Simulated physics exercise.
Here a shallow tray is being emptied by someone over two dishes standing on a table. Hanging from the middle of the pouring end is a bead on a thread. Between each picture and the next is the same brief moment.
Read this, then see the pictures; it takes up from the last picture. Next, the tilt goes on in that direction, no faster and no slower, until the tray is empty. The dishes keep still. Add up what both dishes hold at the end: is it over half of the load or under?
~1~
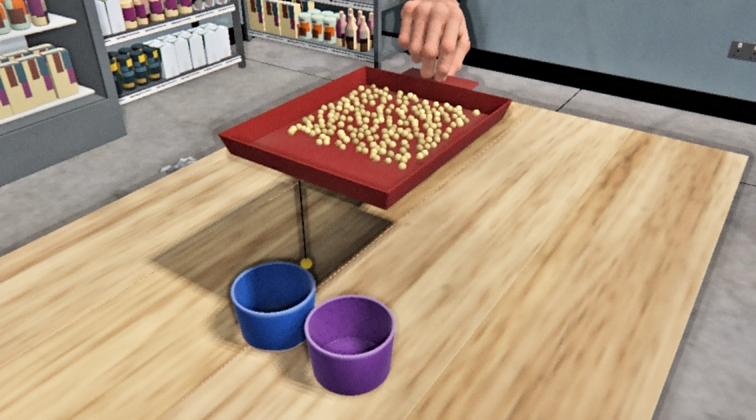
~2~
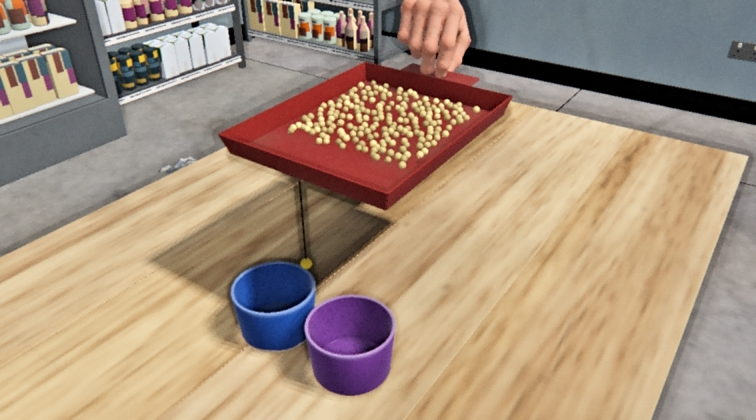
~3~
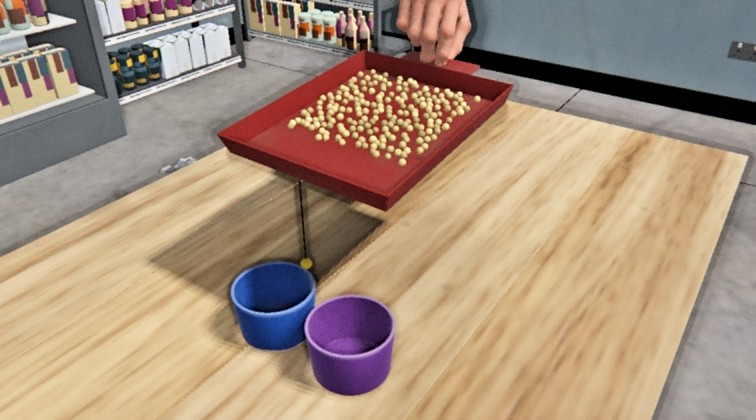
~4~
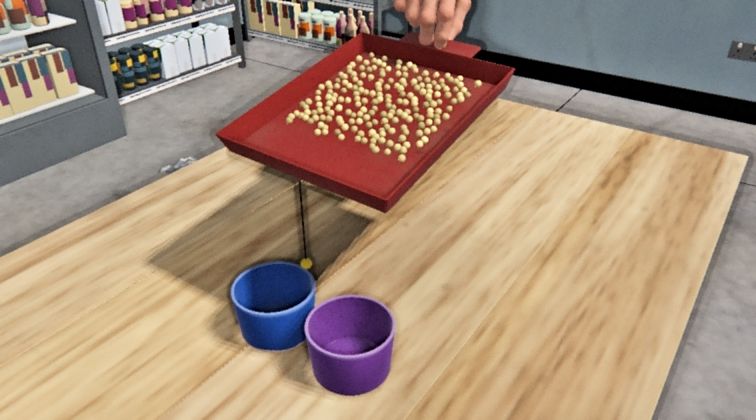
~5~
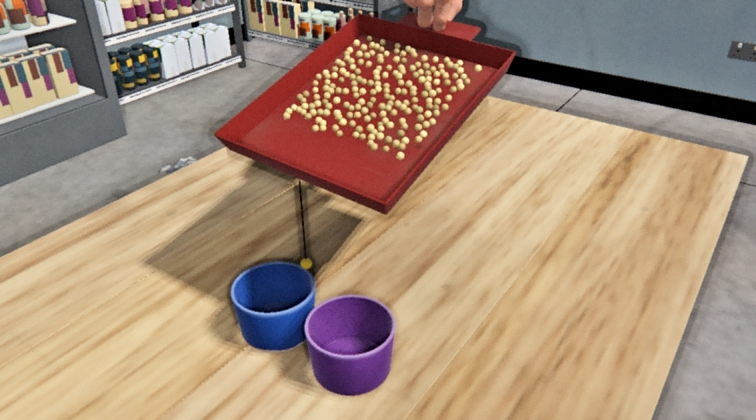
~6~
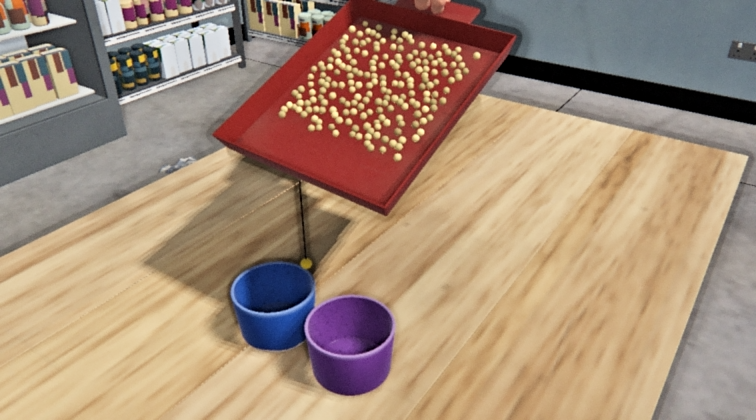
I'd say the dishes catch most of it, honestly.
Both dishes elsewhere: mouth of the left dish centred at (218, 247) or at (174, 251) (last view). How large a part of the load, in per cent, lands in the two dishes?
I'd say about 10 percent, followed by about 10 percent.
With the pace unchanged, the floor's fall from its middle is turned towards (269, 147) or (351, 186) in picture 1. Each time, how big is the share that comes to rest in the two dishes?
0 % and 80 %.
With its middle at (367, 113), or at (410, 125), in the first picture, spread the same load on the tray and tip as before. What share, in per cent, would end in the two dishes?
It would be 80 in a hundred, and then 80 in a hundred.
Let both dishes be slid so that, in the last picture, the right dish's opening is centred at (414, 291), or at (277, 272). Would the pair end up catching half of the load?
Placing 1: A minority of it. Placing 2: A minority of it.
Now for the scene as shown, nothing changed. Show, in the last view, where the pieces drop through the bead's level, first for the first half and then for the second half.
Around (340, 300) first; around (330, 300) second.
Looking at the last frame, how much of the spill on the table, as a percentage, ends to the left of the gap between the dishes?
My estimate is some 90 per cent.
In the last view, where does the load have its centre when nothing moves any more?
I'd mark it at roughly (343, 360).
Just after the last frame, tray tipped steeply; the larger part on the tray; just a few in the right dish; about a tenth in the air.
A moment on, tray tipped past a quarter turn; roughly a third on the tray; roughly a third in the right dish; about a tenth in the left dish; about a tenth outside both; roughly a quarter in the air.
Further on, tray tipped past a quarter turn; roughly two thirds in the right dish; roughly a quarter in the left dish; about a tenth outside both.
When it is over, tray tipped past a quarter turn; roughly two thirds in the right dish; roughly a quarter in the left dish; about a tenth outside both.
